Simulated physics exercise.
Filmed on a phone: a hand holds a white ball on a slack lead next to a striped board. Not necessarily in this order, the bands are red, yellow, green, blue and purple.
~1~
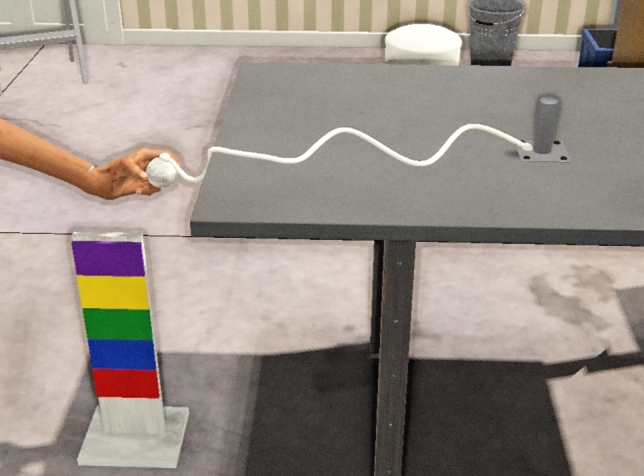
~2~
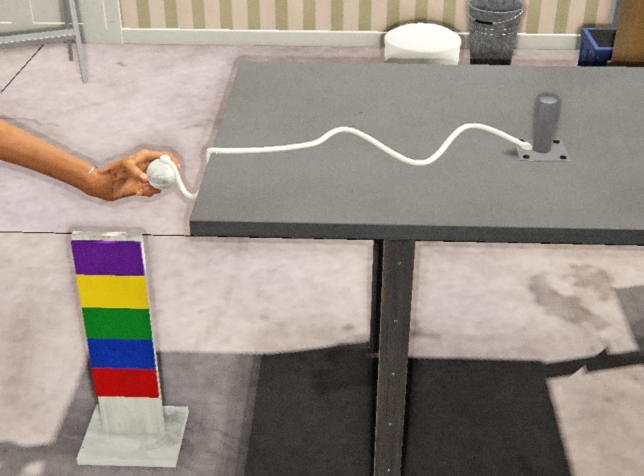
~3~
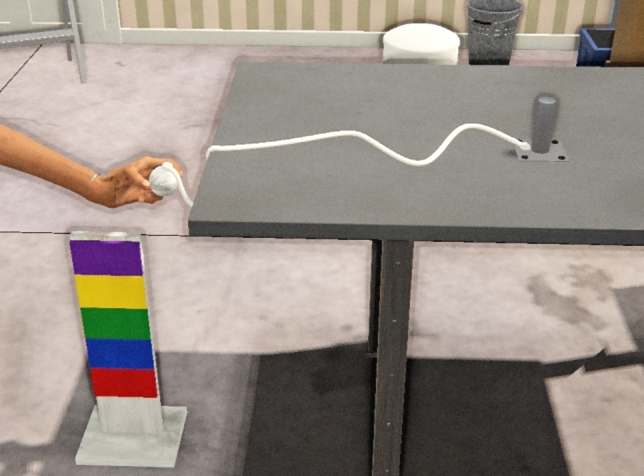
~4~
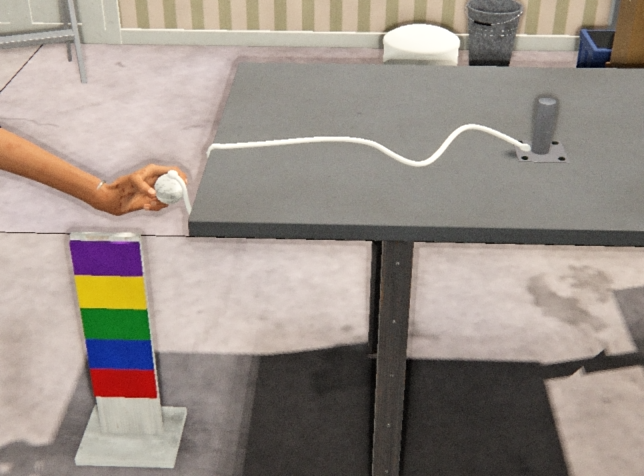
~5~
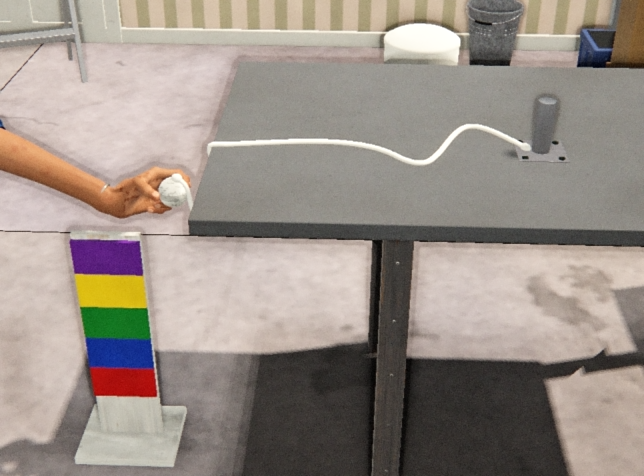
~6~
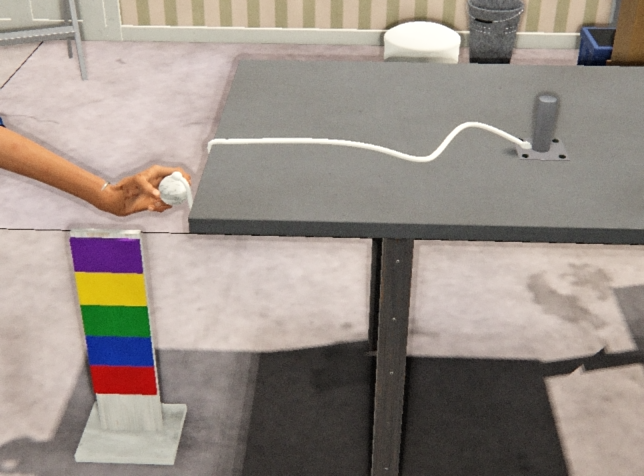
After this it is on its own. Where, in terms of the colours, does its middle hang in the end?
The blue one.
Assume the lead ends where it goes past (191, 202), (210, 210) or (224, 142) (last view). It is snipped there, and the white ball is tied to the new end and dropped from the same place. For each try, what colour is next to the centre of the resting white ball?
Results, first to last: Green; yellow; above them all.
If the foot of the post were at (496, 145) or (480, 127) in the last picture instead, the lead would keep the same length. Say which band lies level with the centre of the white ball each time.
Try one - red; try two - red.
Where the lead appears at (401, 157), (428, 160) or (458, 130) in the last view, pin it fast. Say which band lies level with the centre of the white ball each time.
Yellow, then yellow, then green.
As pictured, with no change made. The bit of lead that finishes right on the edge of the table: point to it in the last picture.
That would be the bit at (293, 141).
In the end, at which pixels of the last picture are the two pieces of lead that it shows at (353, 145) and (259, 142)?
The first one ends up at (272, 140) and the second one at (215, 173).
Soon after, ball near (230, 349); level with blue.
Then, ball near (222, 344); level with blue.
At rest, ball near (228, 347); level with blue. The lead holds its middle at blue.
